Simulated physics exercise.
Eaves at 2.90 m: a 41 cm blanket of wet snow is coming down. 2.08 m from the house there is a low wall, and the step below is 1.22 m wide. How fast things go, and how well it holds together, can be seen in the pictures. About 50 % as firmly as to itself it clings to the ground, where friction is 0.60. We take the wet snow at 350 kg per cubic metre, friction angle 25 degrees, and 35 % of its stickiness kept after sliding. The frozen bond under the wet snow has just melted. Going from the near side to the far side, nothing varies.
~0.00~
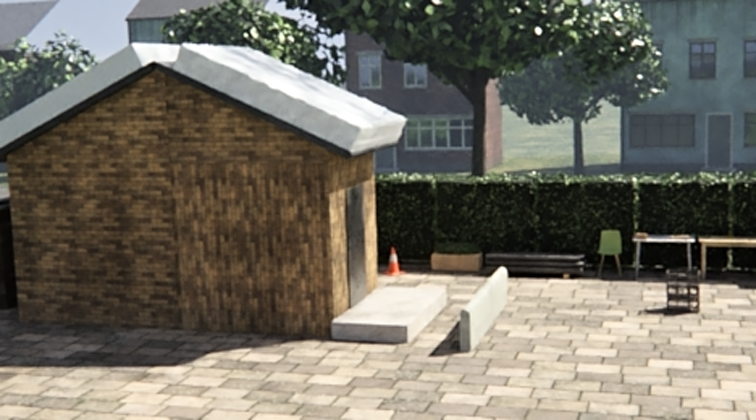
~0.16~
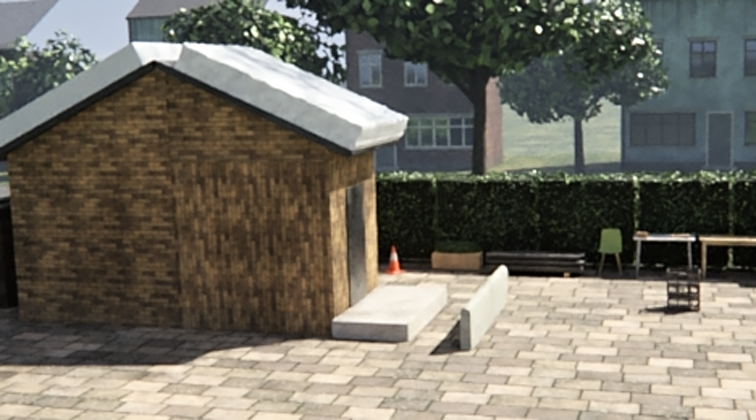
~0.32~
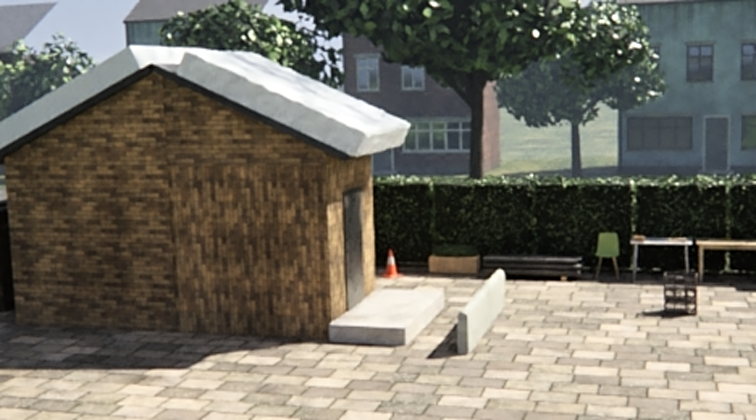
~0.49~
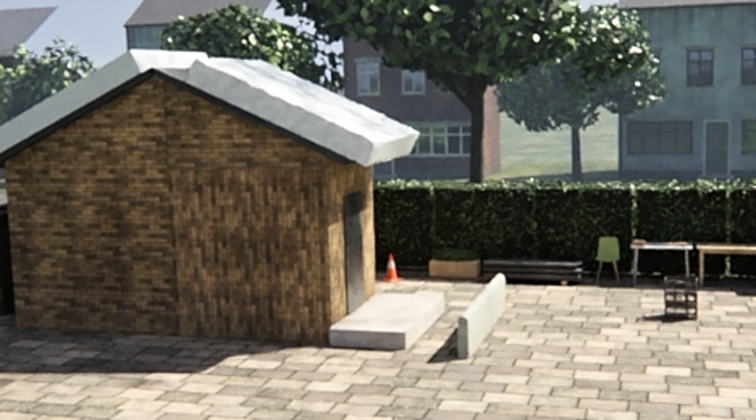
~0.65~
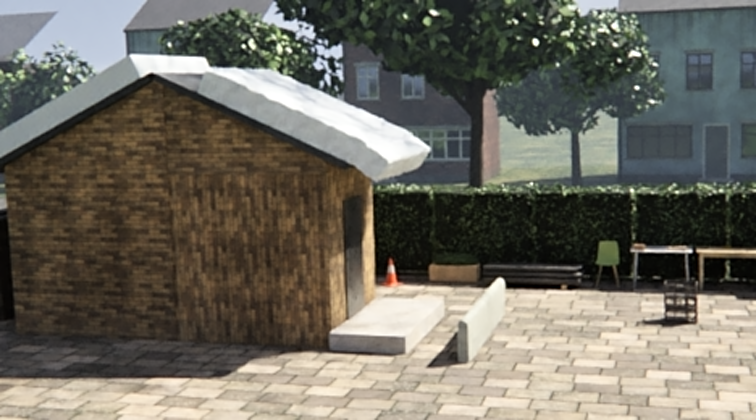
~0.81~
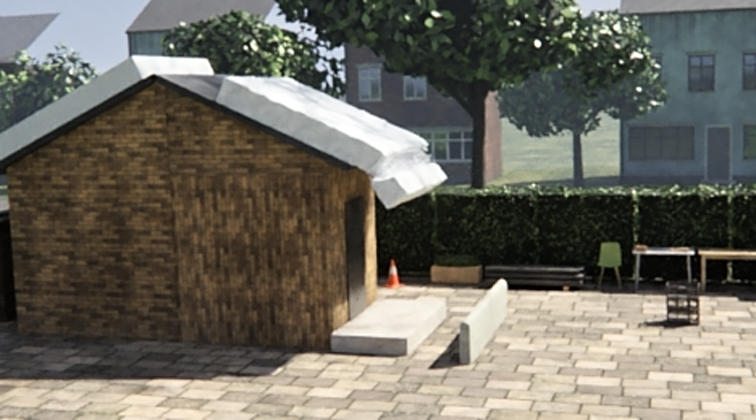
Wet snow sliding slowly down the right slope of a brick shed's roof, pushing out past the eaves and cracking.
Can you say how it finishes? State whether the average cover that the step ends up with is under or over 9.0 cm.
Under.
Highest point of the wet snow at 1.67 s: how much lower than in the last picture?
I'd put it at near 1.2 m.
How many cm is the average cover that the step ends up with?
The mean works out to some 1 cm.
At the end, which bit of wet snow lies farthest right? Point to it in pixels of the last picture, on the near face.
Close to pixel (689, 362).
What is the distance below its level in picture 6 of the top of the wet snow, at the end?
Looks like something near 3.5 m to me.
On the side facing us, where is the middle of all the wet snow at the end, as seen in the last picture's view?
It sits close to (518, 347) in the last view.
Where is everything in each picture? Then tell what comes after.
In the first frame, leading edge of the wet snow at (359, 126), 2 % of it past the eaves, in one piece.
In the second frame, leading edge of the wet snow at (362, 126), its middle shifted 2.9 cm, 3 % of it past the eaves, in one piece.
In the third frame, leading edge of the wet snow at (364, 132), its middle shifted 12 cm, 6 % of it past the eaves, in one piece.
In the fourth frame, leading edge of the wet snow at (374, 146), its middle shifted 28 cm, 11 % of it past the eaves, in one piece.
In the fifth frame, leading edge of the wet snow at (388, 164), its middle shifted 51 cm, 18 % of it past the eaves, cracking.
In the sixth frame, leading edge of the wet snow at (406, 192), its middle shifted 82 cm, 27 % of it past the eaves, cracking.
After 1.21 s, 69 % of the snow is still up on the roof and 31 % is falling or down.
After 1.67 s, 20 % of the snow is still up on the roof and 80 % is falling or down.
After 2.14 s, none of the snow is still up on the roof and all is falling or down.
After 2.60 s, none of the snow is still up on the roof and all is falling or down.
After 3.20 s, at the end, none of the snow is still up on the roof and the snow on the step is 9 mm deep on average.
